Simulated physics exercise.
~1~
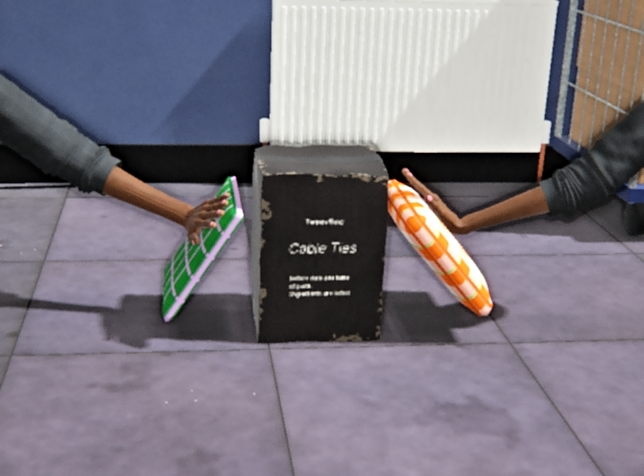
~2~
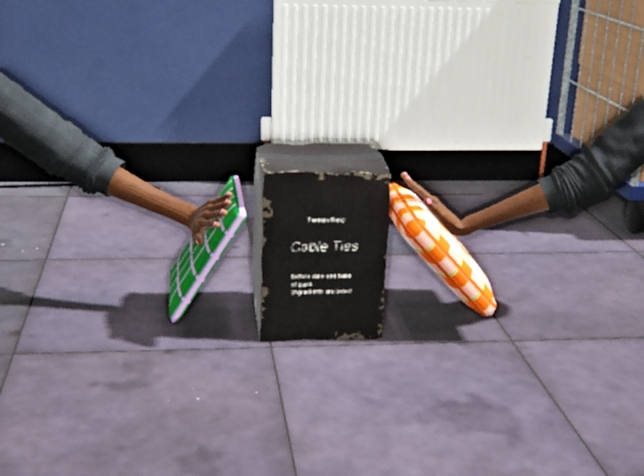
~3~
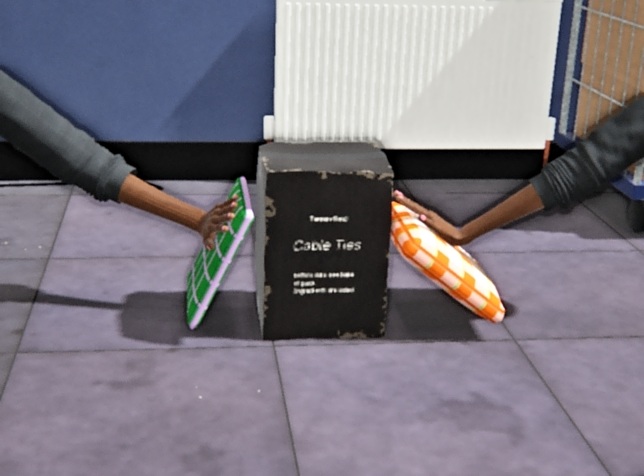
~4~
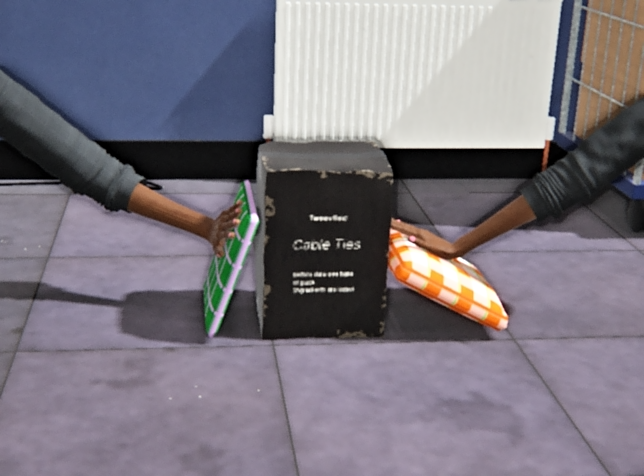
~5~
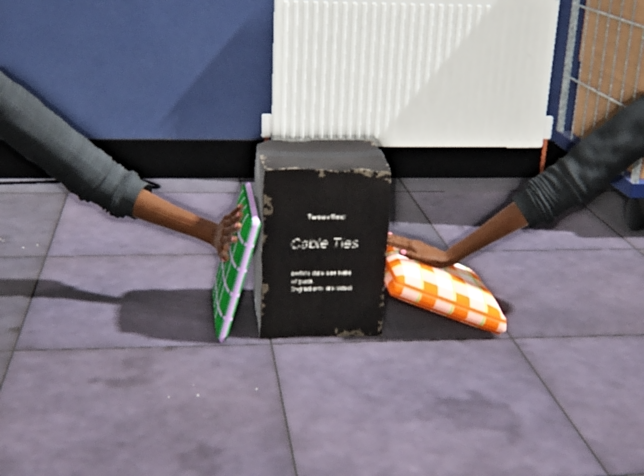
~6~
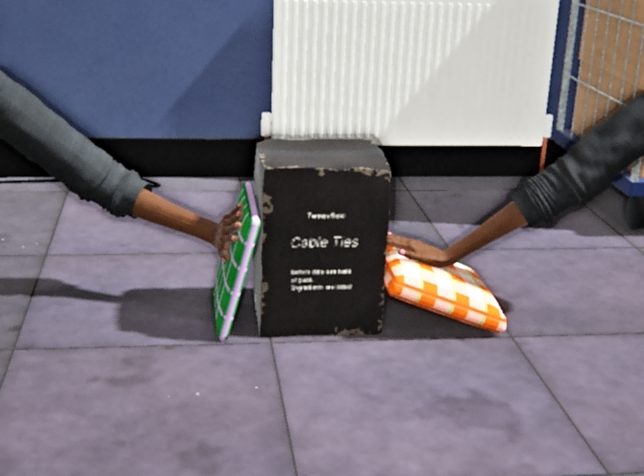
Two hands in dark sleeves reach in from either side of a worn black box labelled Cable Ties, seen from the front on a grey tiled floor before a blue wall and white radiator. A green gridded pad leans on the left, an orange-and-white checked cushion on the right. The pad's foot slides inward until it is nearly upright, while the cushion sinks to a low slant.
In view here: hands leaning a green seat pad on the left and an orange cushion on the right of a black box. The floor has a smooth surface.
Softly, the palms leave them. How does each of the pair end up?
Each ends like this: The green seat pad still leaning; the orange cushion lying down.
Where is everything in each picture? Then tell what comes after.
Seat pad foot (168, 318), head (239, 215); cushion foot (485, 311), head (413, 224), in the first frame.
Seat pad foot (174, 319); cushion foot (489, 311), in the second frame.
Seat pad foot (193, 325); cushion foot (498, 318), in the third frame.
Seat pad foot (211, 334); cushion foot (503, 325), in the fourth frame.
Seat pad foot (222, 338); cushion foot (502, 328), in the fifth frame.
Seat pad foot (223, 337), head (256, 222), almost upright; cushion foot (502, 327), head (393, 288), at a low slant, in the sixth frame.
Then, 0.26 s after the last picture, seat pad leaning near (236, 259); cushion flat on the floor near (434, 298).
Then, 0.64 s after the last picture, seat pad leaning near (236, 259); cushion flat on the floor near (435, 297).
At rest, seat pad leaning near (236, 259); cushion flat on the floor near (435, 297). The green seat pad holds its lean and the orange cushion slides down flat.
